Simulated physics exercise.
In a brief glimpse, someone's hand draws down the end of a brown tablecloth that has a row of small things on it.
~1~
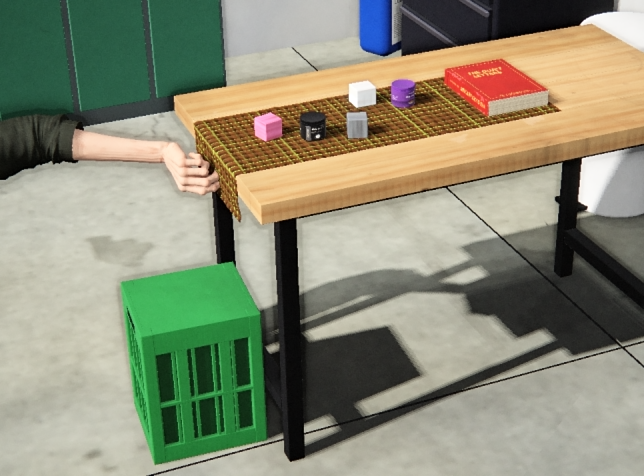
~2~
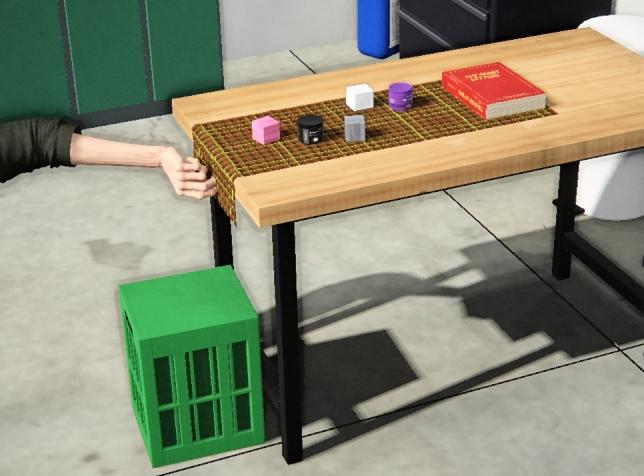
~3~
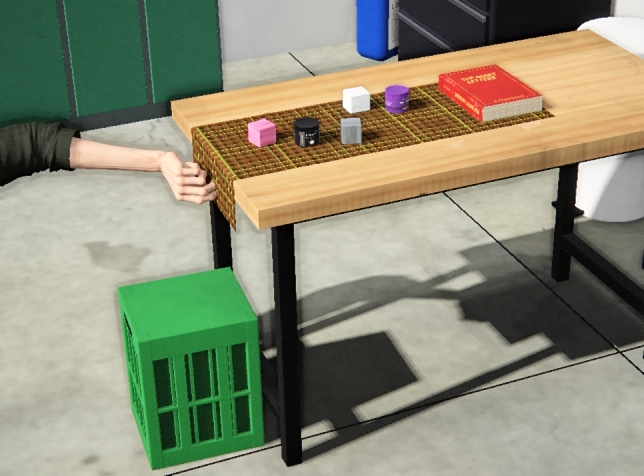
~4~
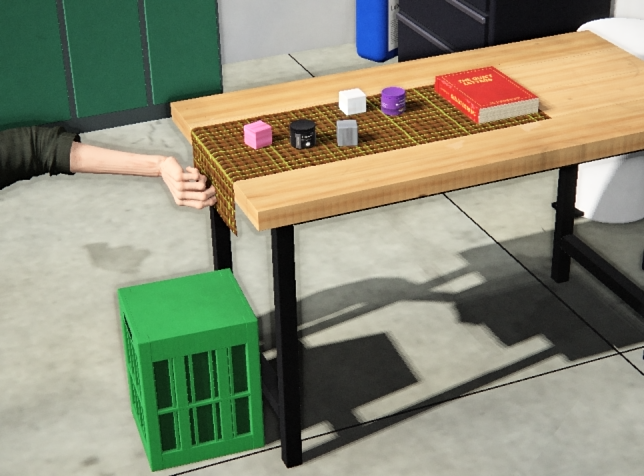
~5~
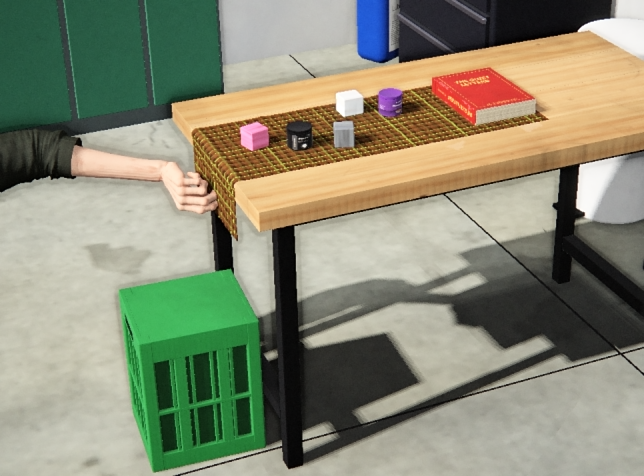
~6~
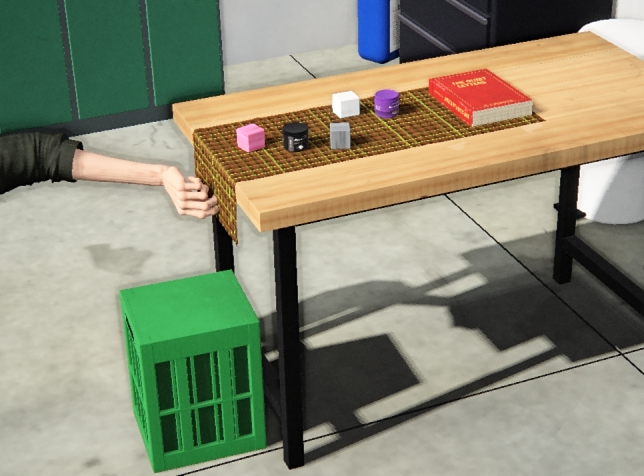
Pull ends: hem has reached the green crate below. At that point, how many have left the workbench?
Two things come off.
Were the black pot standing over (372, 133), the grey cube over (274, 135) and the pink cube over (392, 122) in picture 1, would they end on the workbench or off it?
Here's how it goes: The black pot remains in place, the grey cube leaves the top and the pink cube remains in place.
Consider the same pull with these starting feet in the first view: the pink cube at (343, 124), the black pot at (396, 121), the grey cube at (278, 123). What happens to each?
In the end the pink cube rides it out, while the black pot rides it out and the grey cube gets dislodged.
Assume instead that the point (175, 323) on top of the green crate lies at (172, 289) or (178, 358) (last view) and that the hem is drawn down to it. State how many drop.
The count would be 1 and then 3.
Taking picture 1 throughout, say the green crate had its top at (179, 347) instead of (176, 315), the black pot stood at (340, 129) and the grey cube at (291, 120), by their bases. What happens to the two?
Observed: Black pot departs; grey cube departs.
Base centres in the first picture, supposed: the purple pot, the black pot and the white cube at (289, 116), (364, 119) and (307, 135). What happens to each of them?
The purple pot ends up off; the black pot stays put; the white cube ends up off.
Early on, hem near (218, 274); pink cube gone.
Midway, hem on the crate; pink cube and black pot gone.
Finally, hem on the crate; pink cube and black pot gone. It carries off two.
